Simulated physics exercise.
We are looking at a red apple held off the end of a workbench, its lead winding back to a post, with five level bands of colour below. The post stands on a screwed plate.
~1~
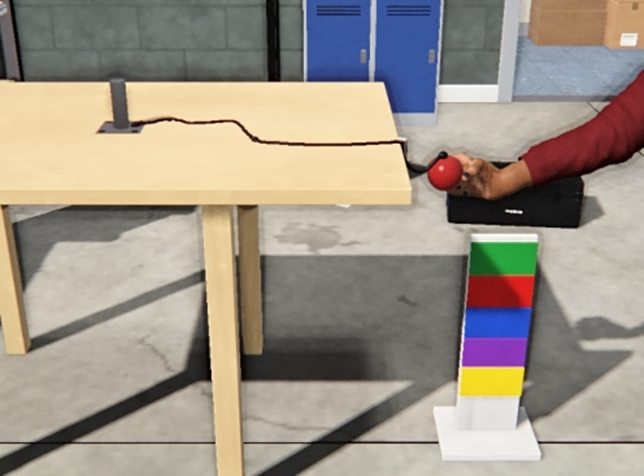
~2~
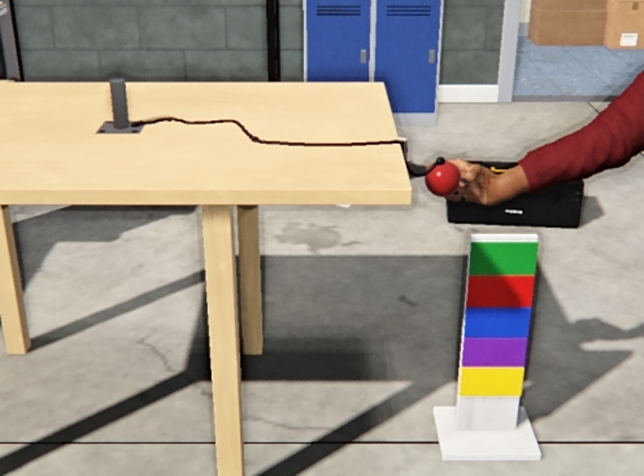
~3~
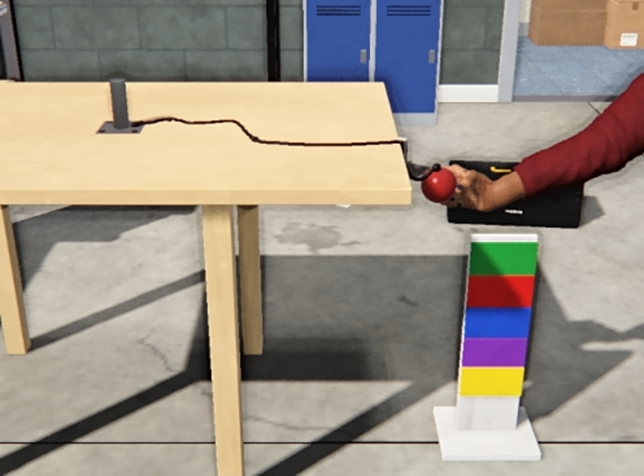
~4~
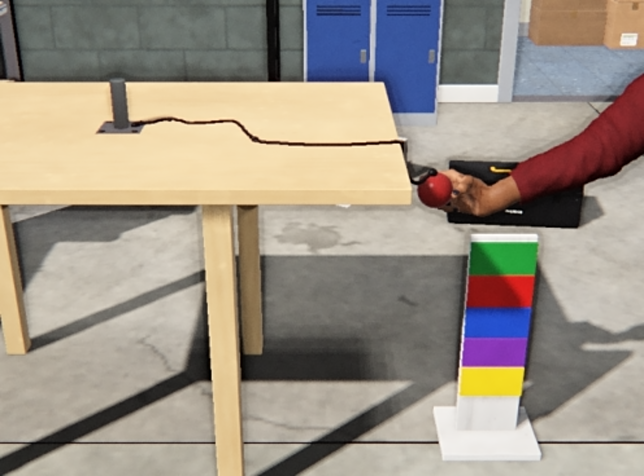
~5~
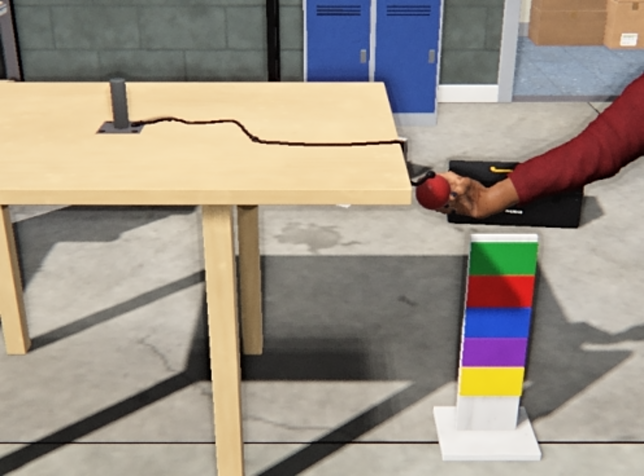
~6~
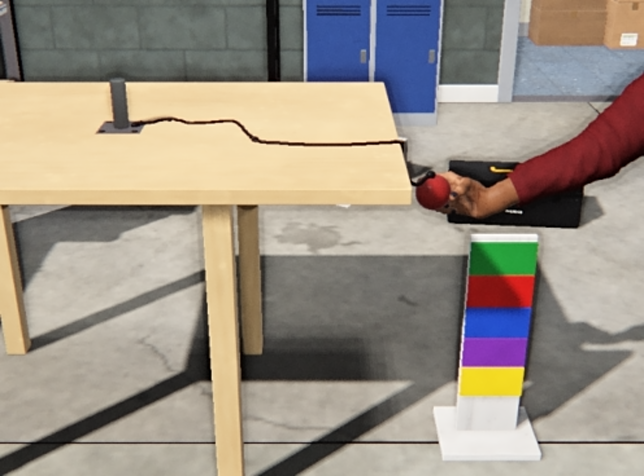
A hand in a red sleeve held a small red apple just off the end of a wooden workbench, easing it slightly down and left before keeping it still, while the dark lead barely moved.
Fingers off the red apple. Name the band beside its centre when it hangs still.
The lead holds its middle at red.
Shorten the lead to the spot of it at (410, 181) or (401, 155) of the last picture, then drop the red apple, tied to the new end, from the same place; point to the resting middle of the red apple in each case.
The places are (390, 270) and (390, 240).
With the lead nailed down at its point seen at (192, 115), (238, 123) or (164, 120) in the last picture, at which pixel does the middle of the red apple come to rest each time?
Try by try, around (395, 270), (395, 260) and (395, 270).
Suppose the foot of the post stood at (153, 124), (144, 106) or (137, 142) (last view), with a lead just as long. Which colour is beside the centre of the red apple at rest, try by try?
Taking them in turn: Blue; red; blue.
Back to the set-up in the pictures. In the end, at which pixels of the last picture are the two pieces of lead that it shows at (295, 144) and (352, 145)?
They go to (374, 134) and to (398, 168).
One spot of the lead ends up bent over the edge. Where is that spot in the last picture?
That spot is around (320, 145).
A little later, apple near (399, 269); level with green.
Next, apple near (391, 285); level with red.
When it is over, apple near (395, 289); level with red. At red.
